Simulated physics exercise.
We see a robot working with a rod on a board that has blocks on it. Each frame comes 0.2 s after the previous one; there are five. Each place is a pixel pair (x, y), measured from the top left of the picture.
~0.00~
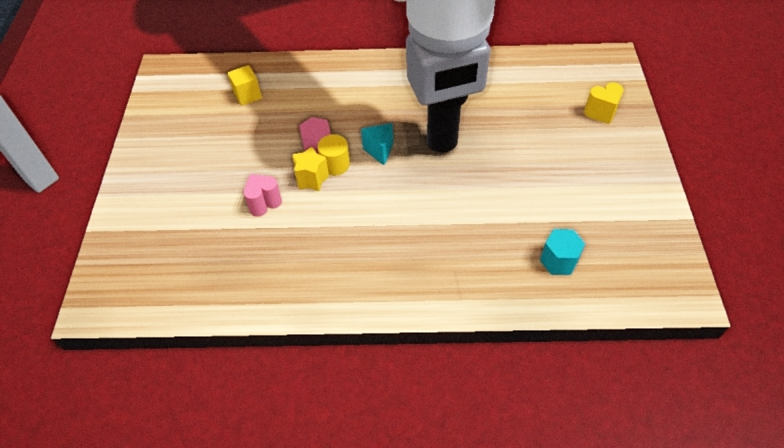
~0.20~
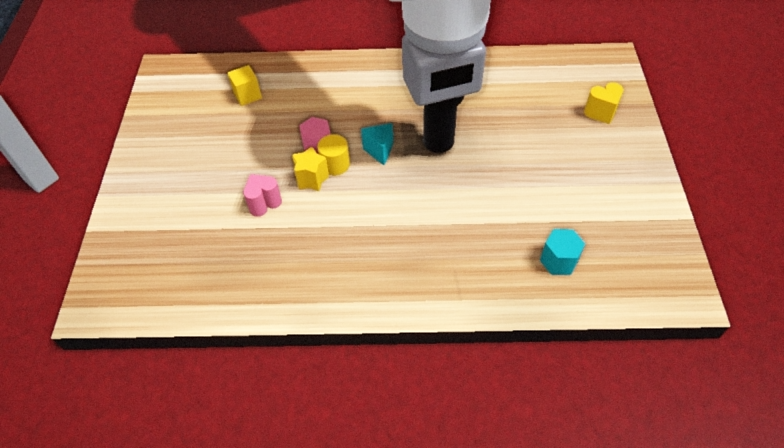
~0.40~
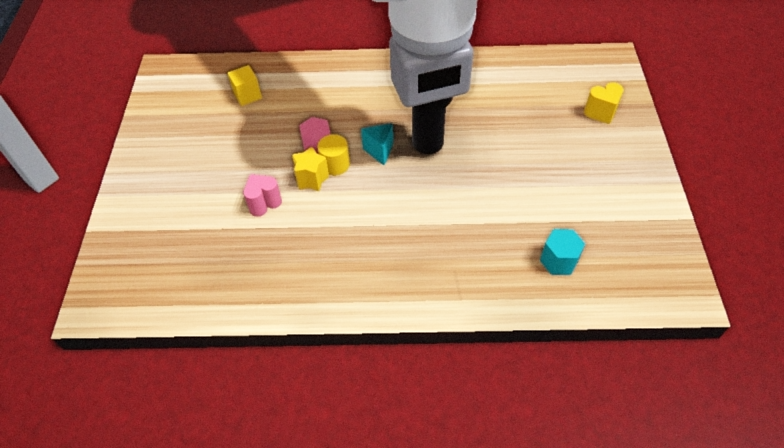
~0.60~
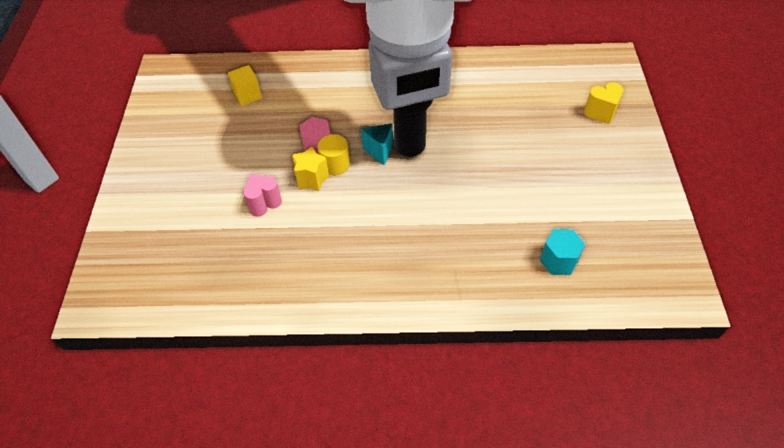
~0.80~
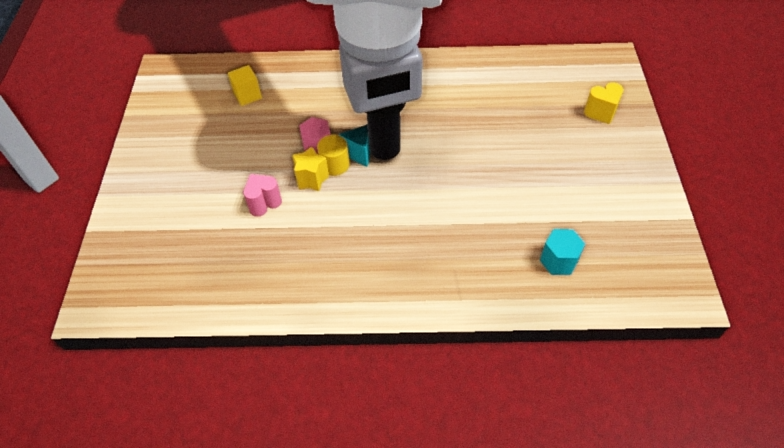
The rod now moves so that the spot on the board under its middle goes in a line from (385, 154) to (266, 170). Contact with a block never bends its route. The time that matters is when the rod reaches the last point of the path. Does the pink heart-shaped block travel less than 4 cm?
Yes, I think so.
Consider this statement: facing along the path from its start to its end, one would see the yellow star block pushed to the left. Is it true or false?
The statement is correct.
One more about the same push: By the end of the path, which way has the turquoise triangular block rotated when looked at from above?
I'd predict that, seen from above, the turquoise triangular block rotates clockwise.
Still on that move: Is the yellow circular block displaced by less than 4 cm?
That would be a no.
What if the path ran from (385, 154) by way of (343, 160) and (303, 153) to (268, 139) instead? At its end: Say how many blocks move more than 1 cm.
It shifts three blocks or more.
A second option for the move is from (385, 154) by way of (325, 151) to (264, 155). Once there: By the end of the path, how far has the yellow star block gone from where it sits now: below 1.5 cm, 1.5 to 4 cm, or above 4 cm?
My estimate: In the 1.5 to 4 cm range.
The first path, step by step. One third of the way, rod (345, 154); yellow star block (299, 166), turned 25° anticlockwise; yellow circular block (310, 146); turquoise triangular block (325, 126), turned 30° clockwise.
Two thirds of the way, rod (305, 159); yellow star block (294, 171), turned 60° anticlockwise; yellow circular block (271, 151); turquoise triangular block (320, 122), turned 70° clockwise.
At the end, rod (265, 164); pink heart-shaped block still; yellow star block (293, 171), turned 60° anticlockwise; yellow circular block (229, 158); turquoise triangular block (320, 122), turned 70° clockwise.
